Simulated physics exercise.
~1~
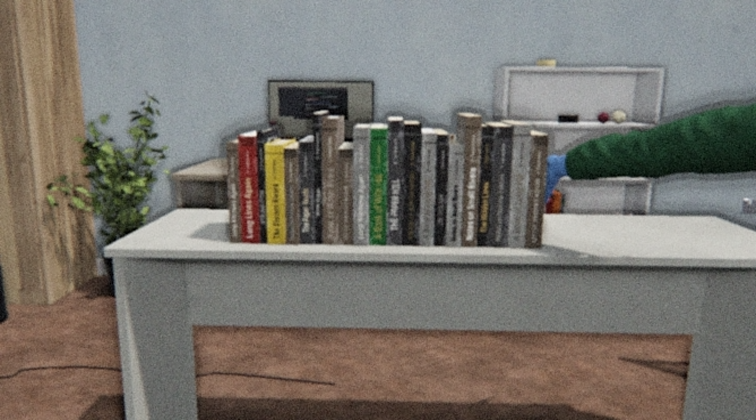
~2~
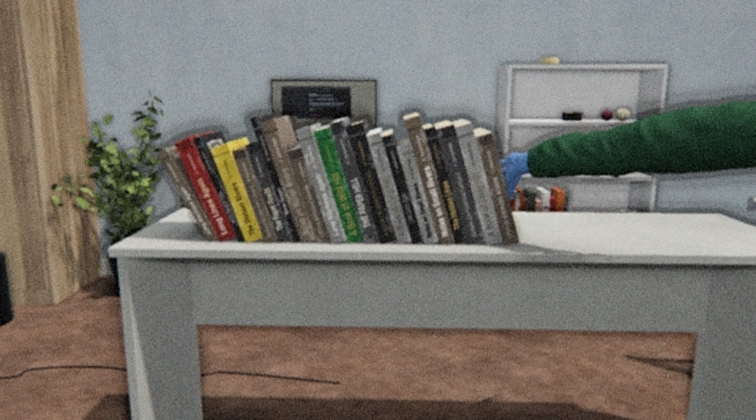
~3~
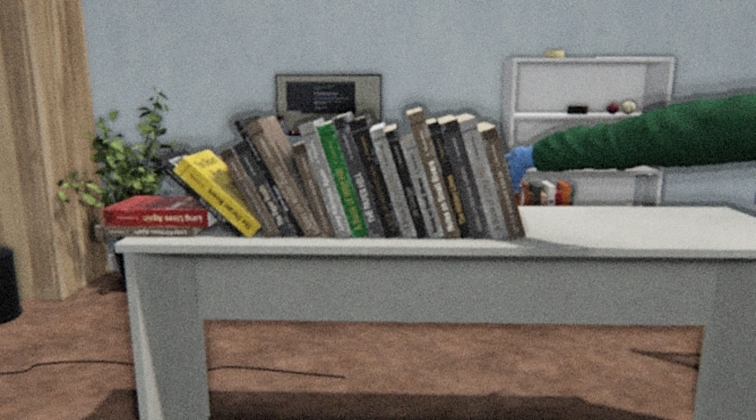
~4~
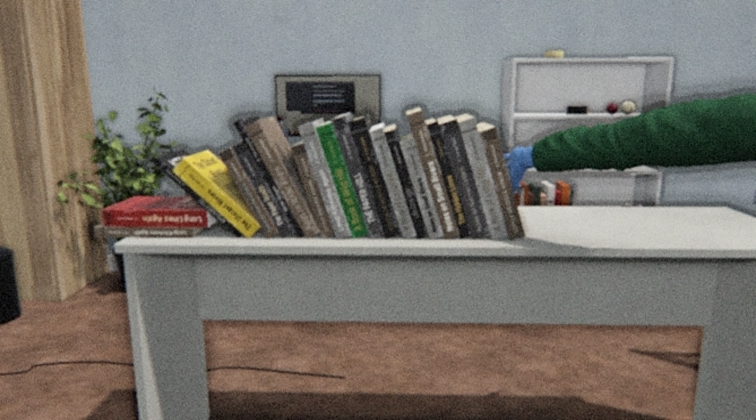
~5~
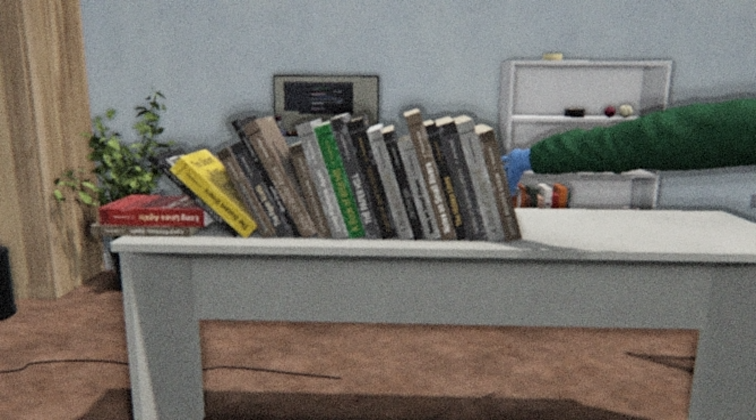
On a pale table in a room, a green-sleeved arm shoved an upright row of books to the left, and they all tilted leftward until the red one toppled onto its side at the table's left end, staying there beside the steeply leaning yellow book.
